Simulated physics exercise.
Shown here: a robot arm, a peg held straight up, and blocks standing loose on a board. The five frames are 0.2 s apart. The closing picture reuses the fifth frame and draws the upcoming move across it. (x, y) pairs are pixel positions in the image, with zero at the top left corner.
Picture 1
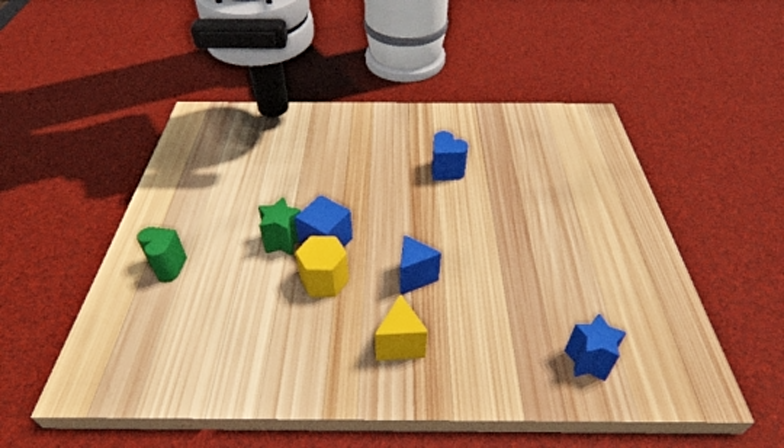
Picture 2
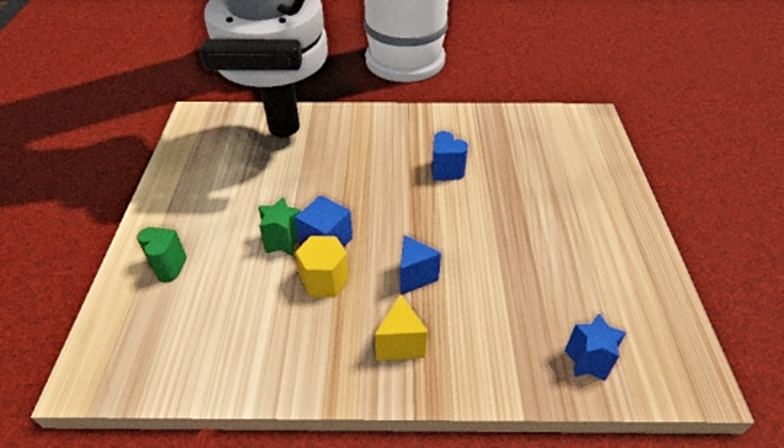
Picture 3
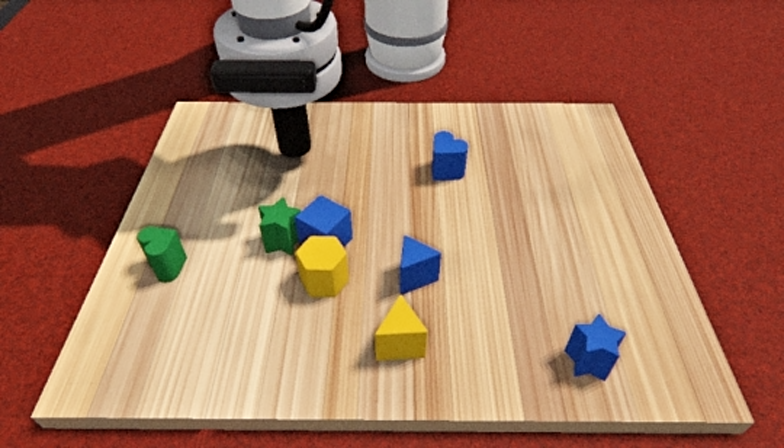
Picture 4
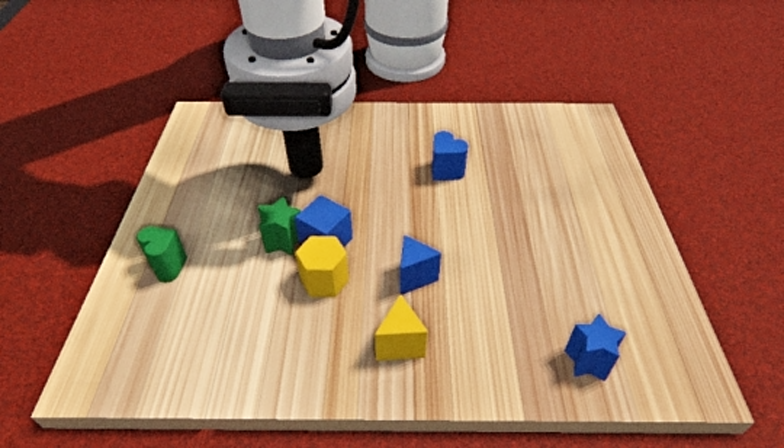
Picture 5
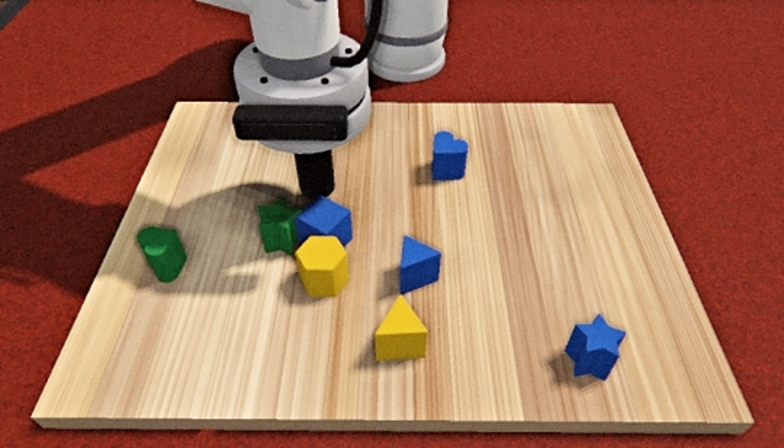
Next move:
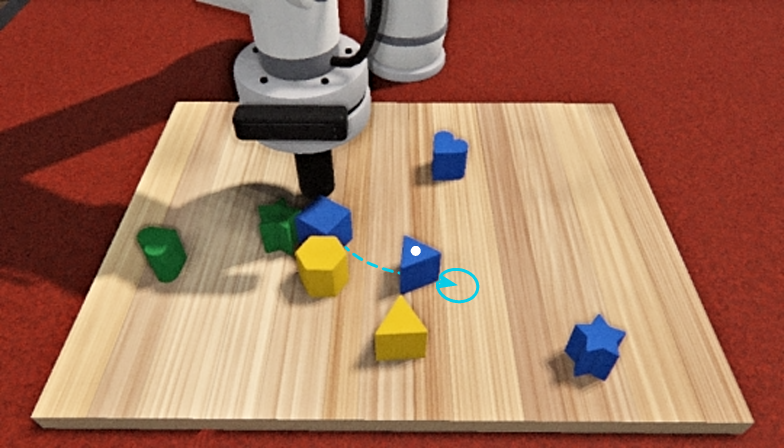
On a wooden board scattered with green, blue and yellow blocks, a robot arm moved its upright black peg toward the viewer and slightly right, nearing the clustered blocks, while every block stayed still.
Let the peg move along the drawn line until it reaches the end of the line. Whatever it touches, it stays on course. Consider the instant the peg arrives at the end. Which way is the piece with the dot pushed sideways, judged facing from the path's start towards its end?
Taking start-to-end as forward, the block's sideways shift goes to the left.
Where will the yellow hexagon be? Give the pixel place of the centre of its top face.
Its top middle will sit at (314, 291).
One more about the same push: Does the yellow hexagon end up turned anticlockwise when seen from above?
No, it doesn't check out.
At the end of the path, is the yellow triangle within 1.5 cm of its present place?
I expect so.
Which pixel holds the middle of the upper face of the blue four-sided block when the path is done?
I'd expect the centre of its top face to be at (363, 277).
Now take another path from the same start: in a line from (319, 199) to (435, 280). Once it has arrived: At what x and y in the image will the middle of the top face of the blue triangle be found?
In the picture, that point is around (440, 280).
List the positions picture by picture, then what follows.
In the first picture, peg's lower end at (274, 110); green star at (277, 212); yellow hexagon at (321, 252); blue four-sided block at (323, 213); yellow triangle at (401, 319); blue triangle at (416, 251).
In the second picture, peg at (284, 129); blocks still.
In the third picture, peg at (295, 149); blocks still.
In the fourth picture, peg at (306, 169); blocks still.
In the fifth picture, peg at (318, 189); green star at (277, 212); yellow hexagon at (321, 252); blue four-sided block at (323, 213); yellow triangle at (401, 319); blue triangle at (416, 251).
Drawn move, from (319, 199) by way of (340, 241) and (390, 271) to (458, 285); the dot is on the blue triangle.
The first path, step by step. One third of the way, peg at (339, 231); yellow hexagon at (318, 280), turned 35° clockwise; blue four-sided block at (344, 248).
Two thirds of the way, peg at (391, 261); yellow hexagon at (314, 291), turned 50° clockwise; blue four-sided block at (363, 277), turned 45° clockwise; blue triangle at (424, 253), turned 15° clockwise.
At the end, peg at (459, 275); green star still; yellow hexagon at (314, 291), turned 50° clockwise; blue four-sided block at (363, 277), turned 45° clockwise; yellow triangle still; blue triangle at (494, 272), turned 30° clockwise.
